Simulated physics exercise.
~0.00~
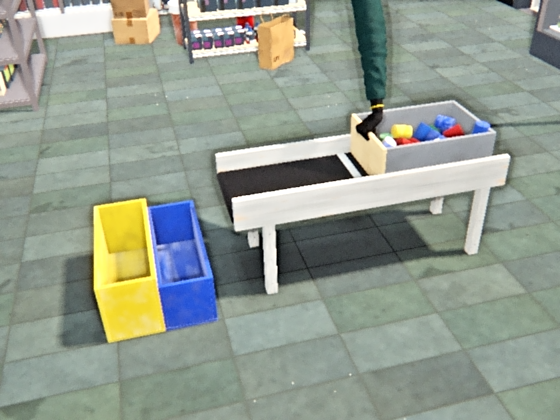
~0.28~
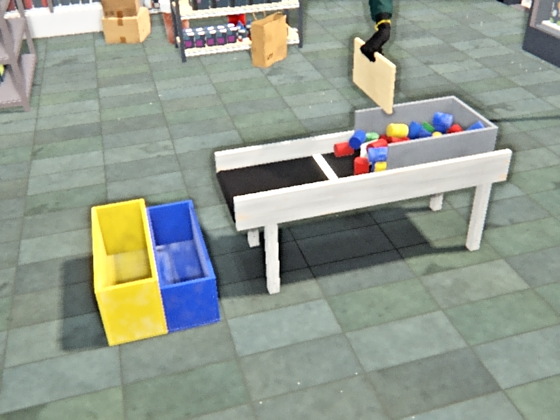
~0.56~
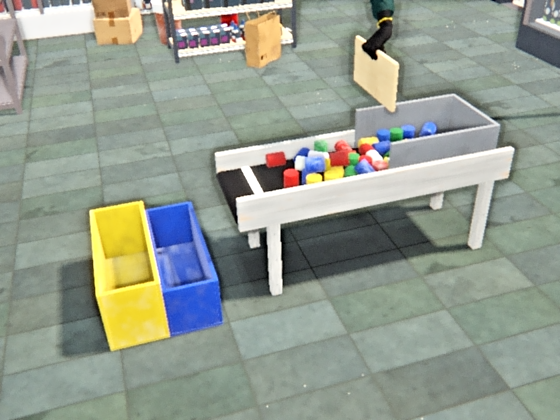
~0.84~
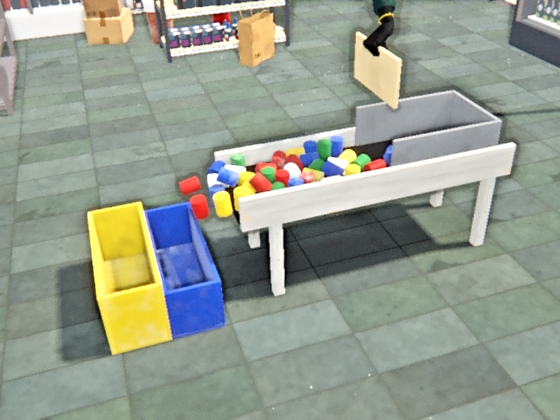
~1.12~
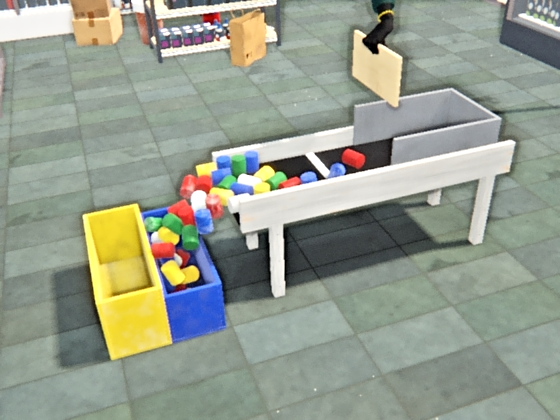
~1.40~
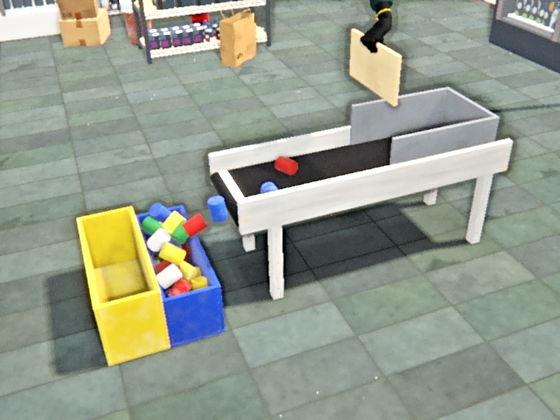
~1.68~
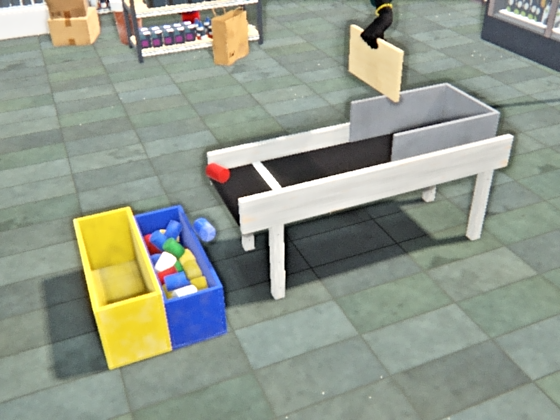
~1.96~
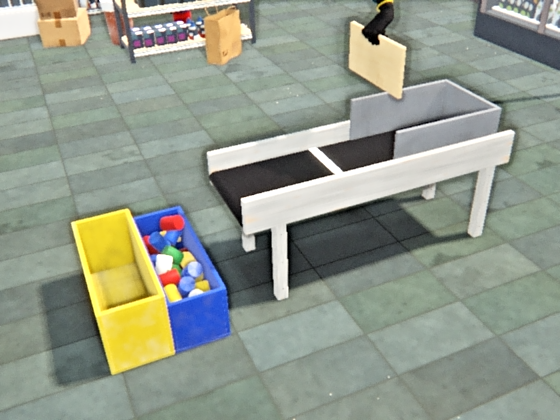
Colorful little jars poured out of a grey pen after a dark-gloved hand lifted its gate, rode left along the black belt and tumbled off the end, all landing in the blue tub while the yellow tote beyond it stayed empty.
